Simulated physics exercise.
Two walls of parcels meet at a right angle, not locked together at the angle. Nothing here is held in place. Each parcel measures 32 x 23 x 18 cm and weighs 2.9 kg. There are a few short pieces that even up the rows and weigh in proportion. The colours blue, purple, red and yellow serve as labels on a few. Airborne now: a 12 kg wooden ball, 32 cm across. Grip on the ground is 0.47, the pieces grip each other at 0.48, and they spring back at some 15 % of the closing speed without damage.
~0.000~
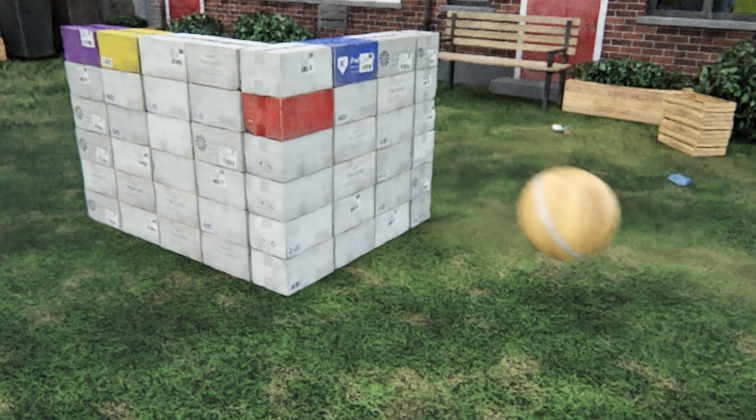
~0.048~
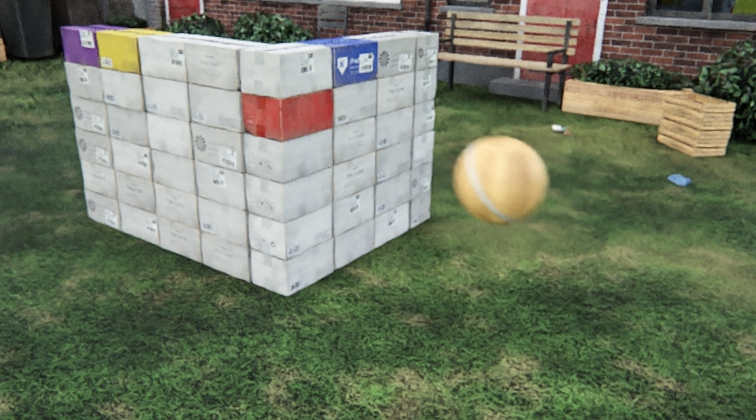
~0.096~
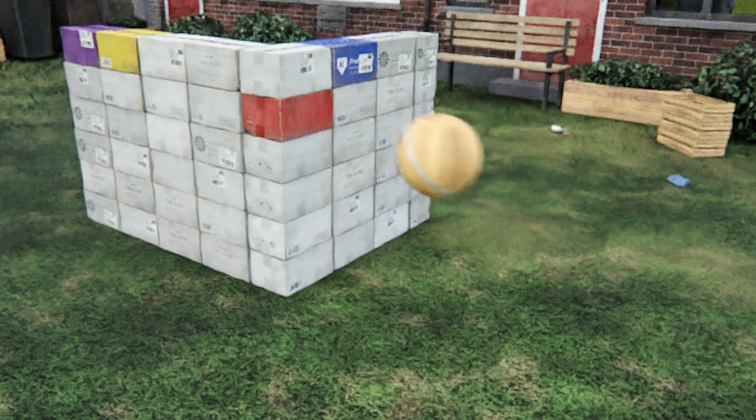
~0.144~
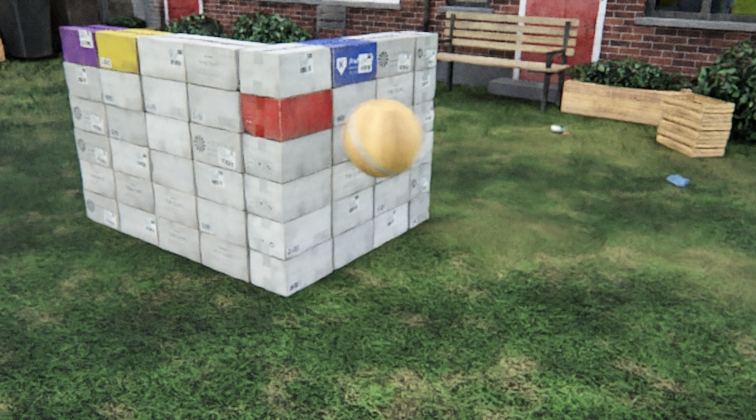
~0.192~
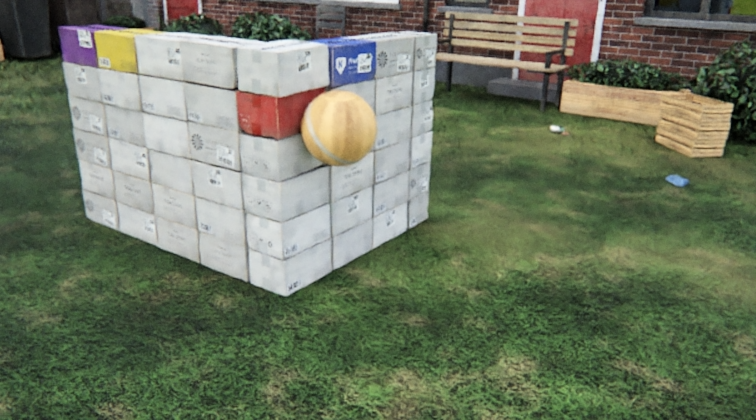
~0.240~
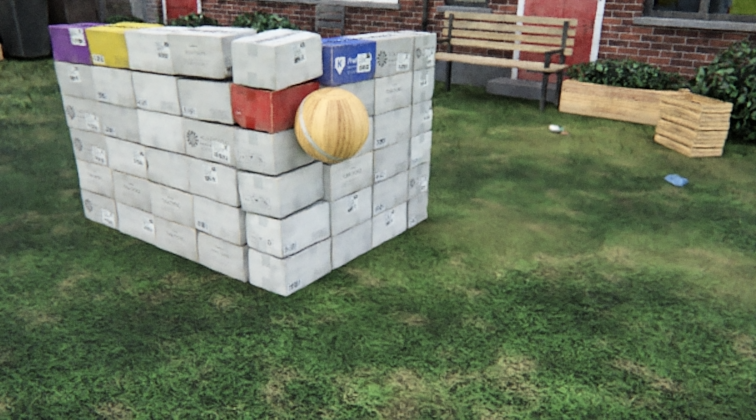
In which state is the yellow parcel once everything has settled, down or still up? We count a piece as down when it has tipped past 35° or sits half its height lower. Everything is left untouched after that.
In the end the yellow parcel is still up.
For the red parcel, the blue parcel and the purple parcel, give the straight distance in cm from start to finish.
The red one ends 10 cm from its start, the blue one 0 cm and the purple one 130 cm.
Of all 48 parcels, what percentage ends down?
Roughly 5 per cent of them.
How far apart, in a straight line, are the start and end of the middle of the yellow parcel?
Roughly 25 centimetres.
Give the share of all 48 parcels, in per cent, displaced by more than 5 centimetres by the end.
It comes to 40 percent shifted.
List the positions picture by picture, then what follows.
In the first frame (places mark the middle of the side facing us), ball (568, 215) 96 cm from contact, 5.6 m/s; yellow parcel (117, 52); purple parcel (79, 47); red parcel (309, 114); nothing disturbed.
The second frame shows ball (500, 181) 71 cm from contact, 5.5 m/s; yellow parcel (117, 53).
The third frame shows ball (438, 156) 45 cm from contact, 5.4 m/s; yellow parcel (116, 53).
The fourth frame shows ball (383, 139) 19 cm from contact, 5.4 m/s; yellow parcel (116, 53).
The fifth frame shows ball (339, 129) after contact, 2.5 m/s; yellow parcel (115, 53); 4 disturbed, none down.
The sixth frame shows ball (332, 125) after contact, 0.4 m/s; yellow parcel (108, 49) leaning 5°; purple parcel (69, 45) shifted 47 mm; 20 disturbed, none down.
After 0.30 s, ball still moving; none of the 48 parcels down, 26 disturbed; yellow parcel leaning 9°; red parcel leaning 5°.
After 0.40 s, ball still moving; none of the 48 parcels down, 27 disturbed; yellow parcel leaning 5°; purple parcel leaning 8°.
After 0.84 s, ball still moving; 3 of the 48 parcels down; yellow parcel leaning 5°; purple parcel leaning 63°, 26 cm lower.
After 1.34 s, ball still moving; 3 of the 48 parcels down; yellow parcel shifted 27 cm; purple parcel on its side.
At rest (1.9 s), ball rolling away; 3 of the 48 parcels down; yellow parcel shifted 27 cm; purple parcel on its side; red parcel shifted 12 cm. As the last picture would show them, middles, yellow parcel near (101, 46).
